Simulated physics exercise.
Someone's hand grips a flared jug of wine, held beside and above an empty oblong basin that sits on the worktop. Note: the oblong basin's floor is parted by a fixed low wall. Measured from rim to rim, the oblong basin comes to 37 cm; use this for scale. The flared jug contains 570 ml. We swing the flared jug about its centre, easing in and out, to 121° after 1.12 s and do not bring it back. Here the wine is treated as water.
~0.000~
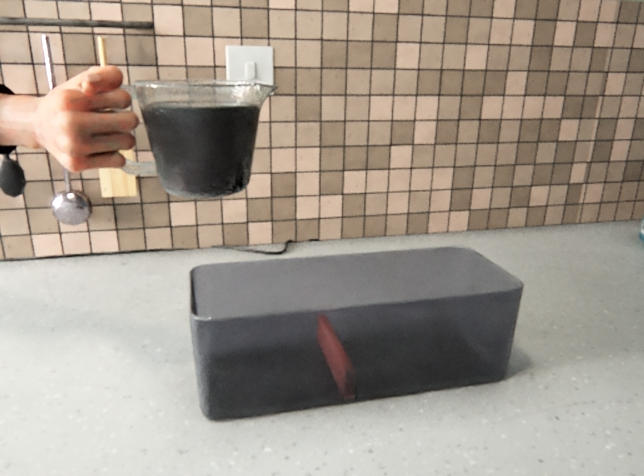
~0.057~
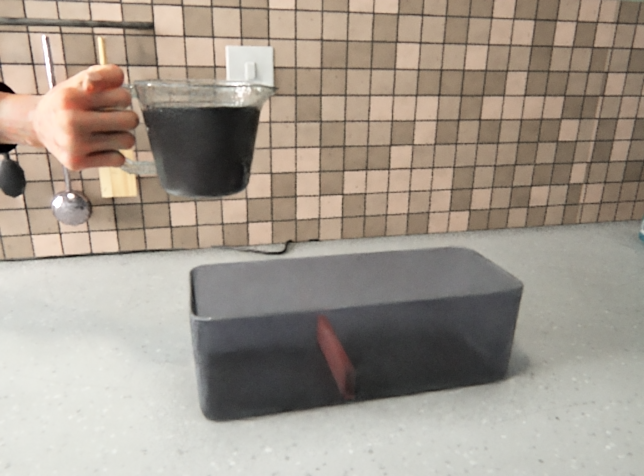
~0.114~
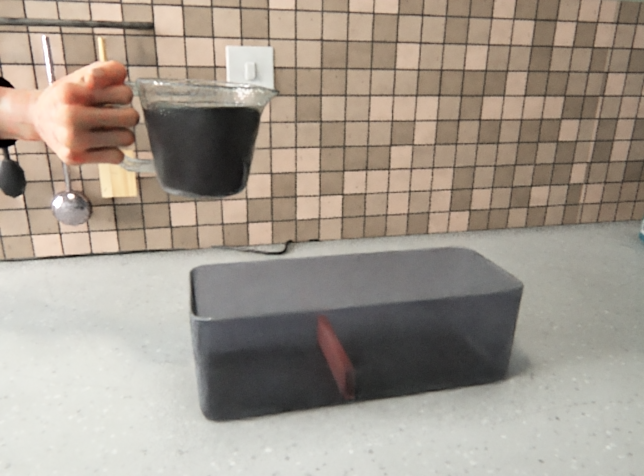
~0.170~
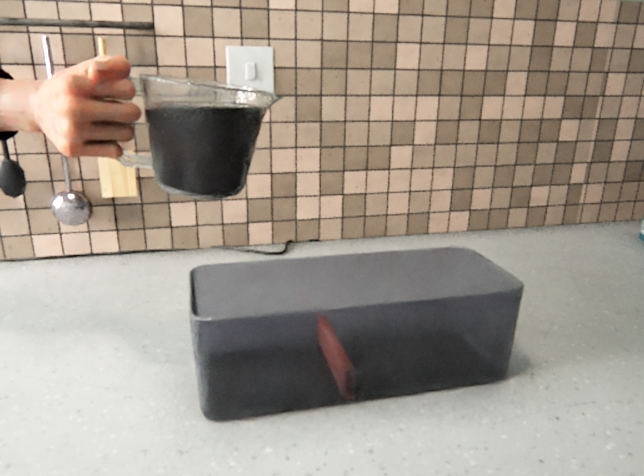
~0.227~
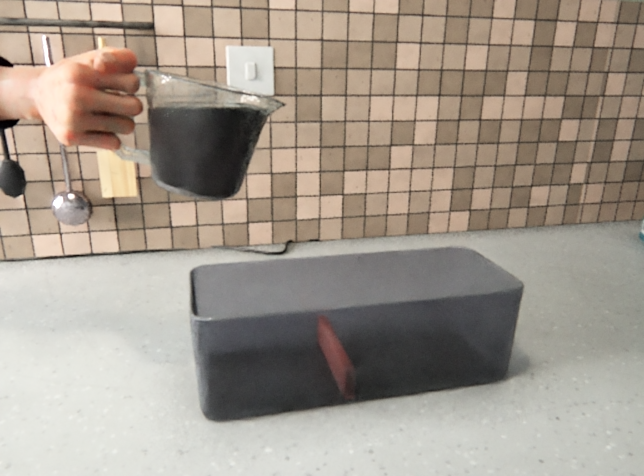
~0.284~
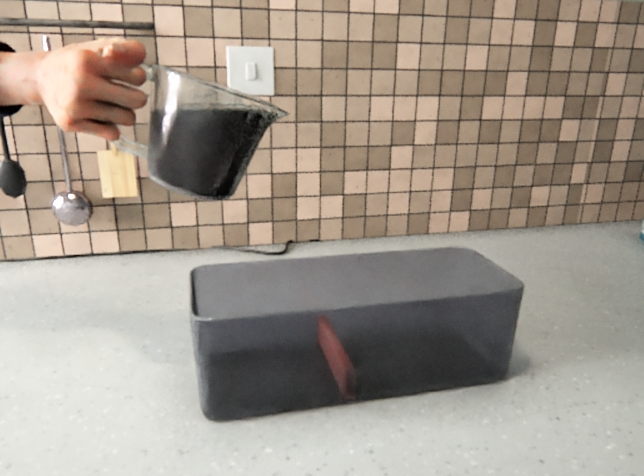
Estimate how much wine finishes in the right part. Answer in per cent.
I would say 48 per cent.
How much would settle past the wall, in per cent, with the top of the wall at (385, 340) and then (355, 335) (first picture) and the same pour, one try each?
Around 10 and 15 percent, in that order.
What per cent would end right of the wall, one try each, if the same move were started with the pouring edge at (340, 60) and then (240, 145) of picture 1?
In order, 85 and 5 per cent.
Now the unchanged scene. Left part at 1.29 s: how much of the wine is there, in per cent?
50 %.
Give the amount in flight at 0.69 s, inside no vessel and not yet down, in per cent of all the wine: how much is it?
Share: Roughly 30 per cent.
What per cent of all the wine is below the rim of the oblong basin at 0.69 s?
Around 16 percent.
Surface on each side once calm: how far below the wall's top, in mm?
Left side: Around 22 mm. Right side: Around 26 mm.
Then, 0.69 s in, the tilt is 81° and 54 per cent is still to pour, 2 is left of the wall and 15 right of it.
Then, 0.98 s in, the tilt is 116° and 3 per cent is still to pour, 45 is left of the wall and 45 right of it.
Then, 1.29 s in, the tilt is 121° and 0 per cent is still to pour, 51 is left of the wall and 47 right of it.
Then, 1.62 s in, the tilt is 121° and 0 per cent is still to pour, 51 is left of the wall and 47 right of it.
Finally, 51 per cent lies left of the wall, 48 right of it and 2 outside.
